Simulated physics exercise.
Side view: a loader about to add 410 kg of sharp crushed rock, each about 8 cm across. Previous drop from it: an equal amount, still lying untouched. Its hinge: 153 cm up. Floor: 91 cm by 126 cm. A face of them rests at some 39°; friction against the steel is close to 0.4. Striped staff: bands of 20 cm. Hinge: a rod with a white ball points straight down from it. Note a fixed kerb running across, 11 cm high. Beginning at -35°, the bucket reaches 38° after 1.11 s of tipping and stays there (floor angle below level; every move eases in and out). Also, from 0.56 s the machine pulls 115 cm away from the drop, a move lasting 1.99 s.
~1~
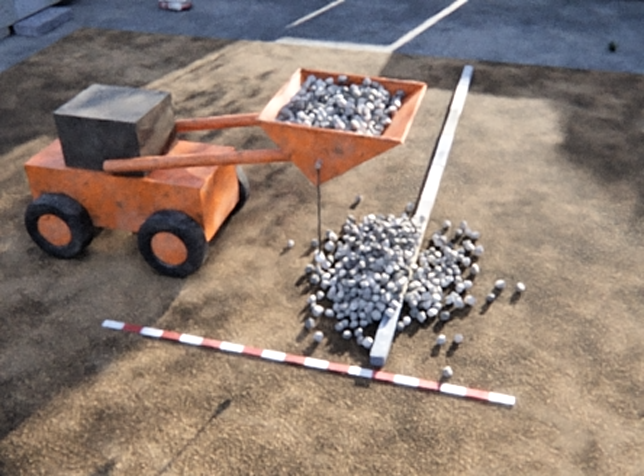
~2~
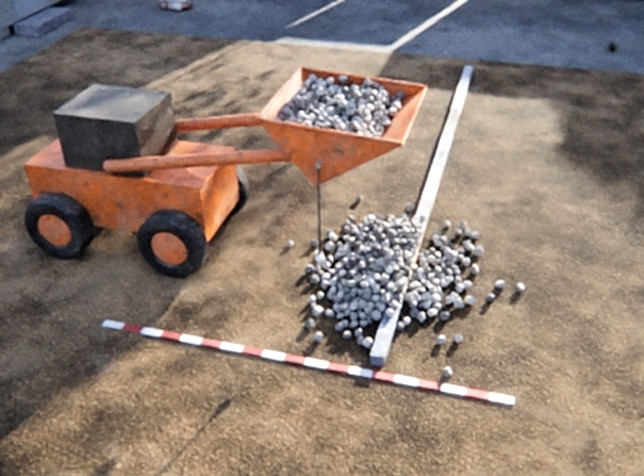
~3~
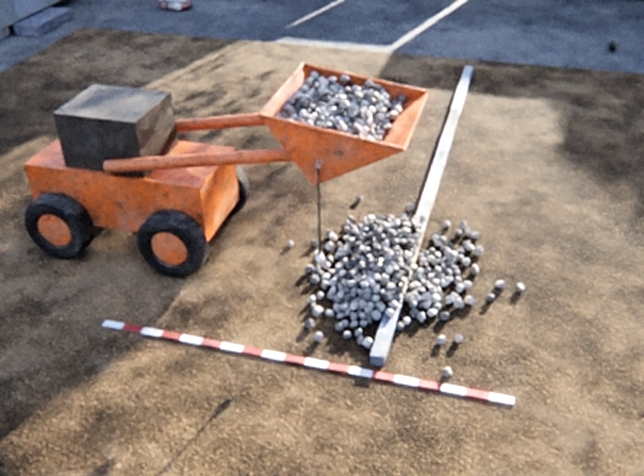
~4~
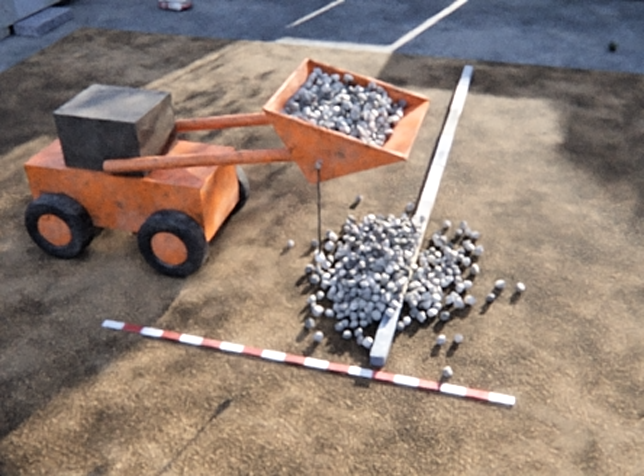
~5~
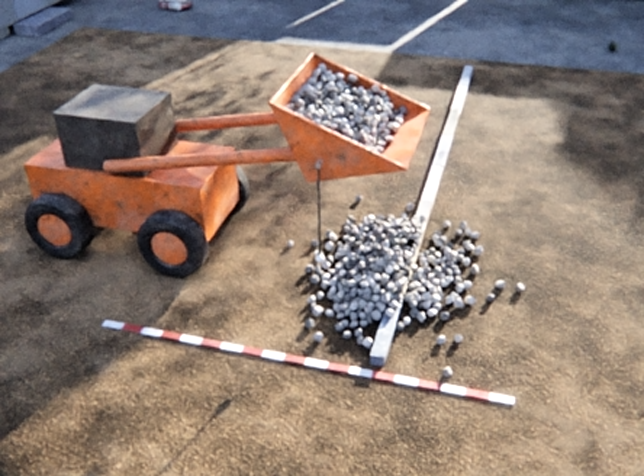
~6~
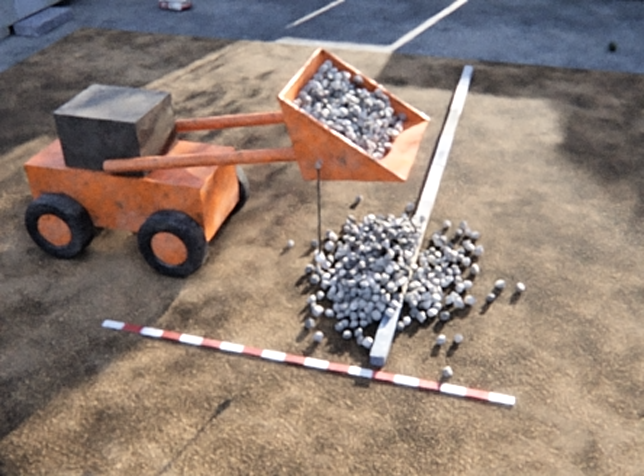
On a patch of bare brown ground, a small orange loader stood still with a bucketful of grey stones raised beside a pile straddling a pale kerb, and its bucket slowly tilted forward.
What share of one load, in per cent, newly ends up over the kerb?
27 %.
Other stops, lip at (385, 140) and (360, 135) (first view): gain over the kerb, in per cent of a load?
Near 15 in a hundred first, near 0 in a hundred second.
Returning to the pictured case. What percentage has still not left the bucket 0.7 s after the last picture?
Estimate: 55 % remaining inside, roughly.
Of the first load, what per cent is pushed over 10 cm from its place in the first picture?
10 per cent.
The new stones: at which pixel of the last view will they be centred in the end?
Middle: Approx. (376, 257) px.
Then, 0.4 s after the last picture the floor is at 26°; in per cent of one load, 100 in the bucket, 82 on this side of the kerb, 19 over the kerb; the foremost stones are at (483, 288).
Then, 0.7 s after the last picture the floor is at 38°; in per cent of one load, 54 in the bucket, 127 on this side of the kerb, 19 over the kerb; the foremost stones are at (483, 288).
Then, 2.5 s after the last picture the floor is at 38°; in per cent of one load, 0 in the bucket, 155 on this side of the kerb, 45 over the kerb; the foremost stones are at (518, 302).
Then, 5.3 s after the last picture the floor is at 38°; in per cent of one load, 0 in the bucket, 155 on this side of the kerb, 45 over the kerb; the foremost stones are at (518, 302). Net gain over the kerb, 27.
